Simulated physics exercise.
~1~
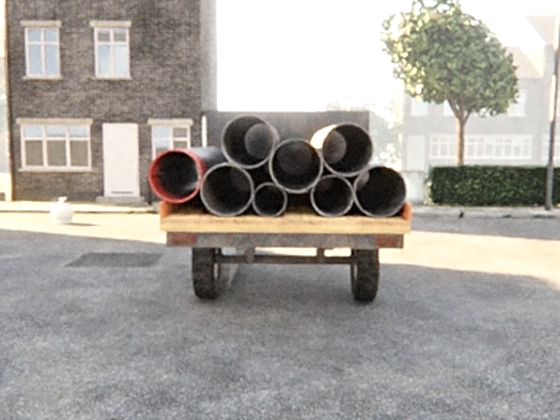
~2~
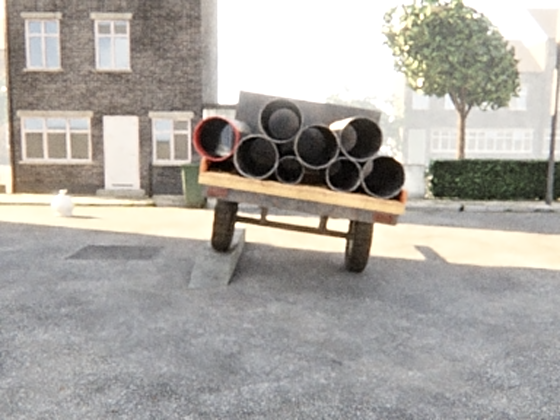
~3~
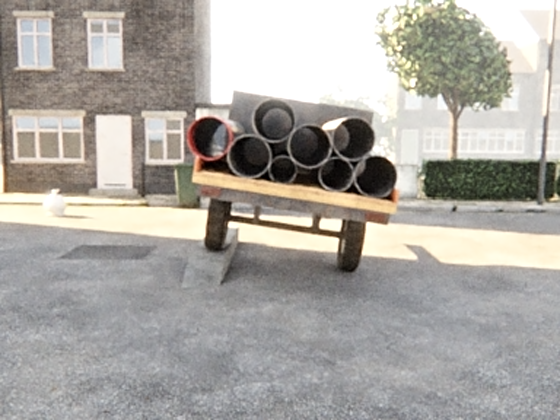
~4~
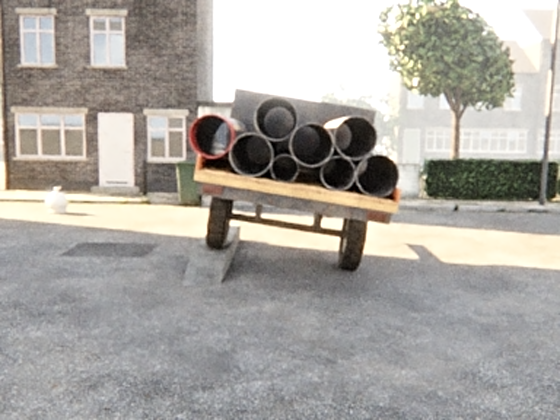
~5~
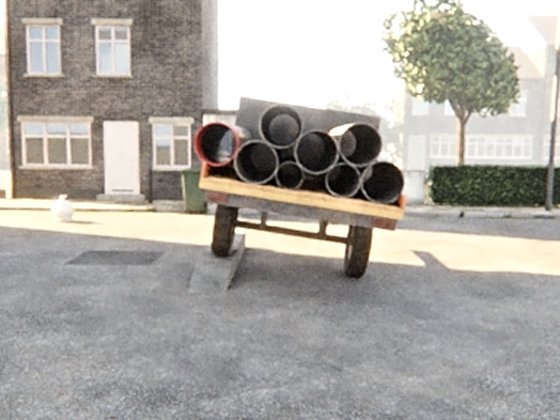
A trailer loaded with pipes tilts as its left wheel climbs a slab, spilling none.
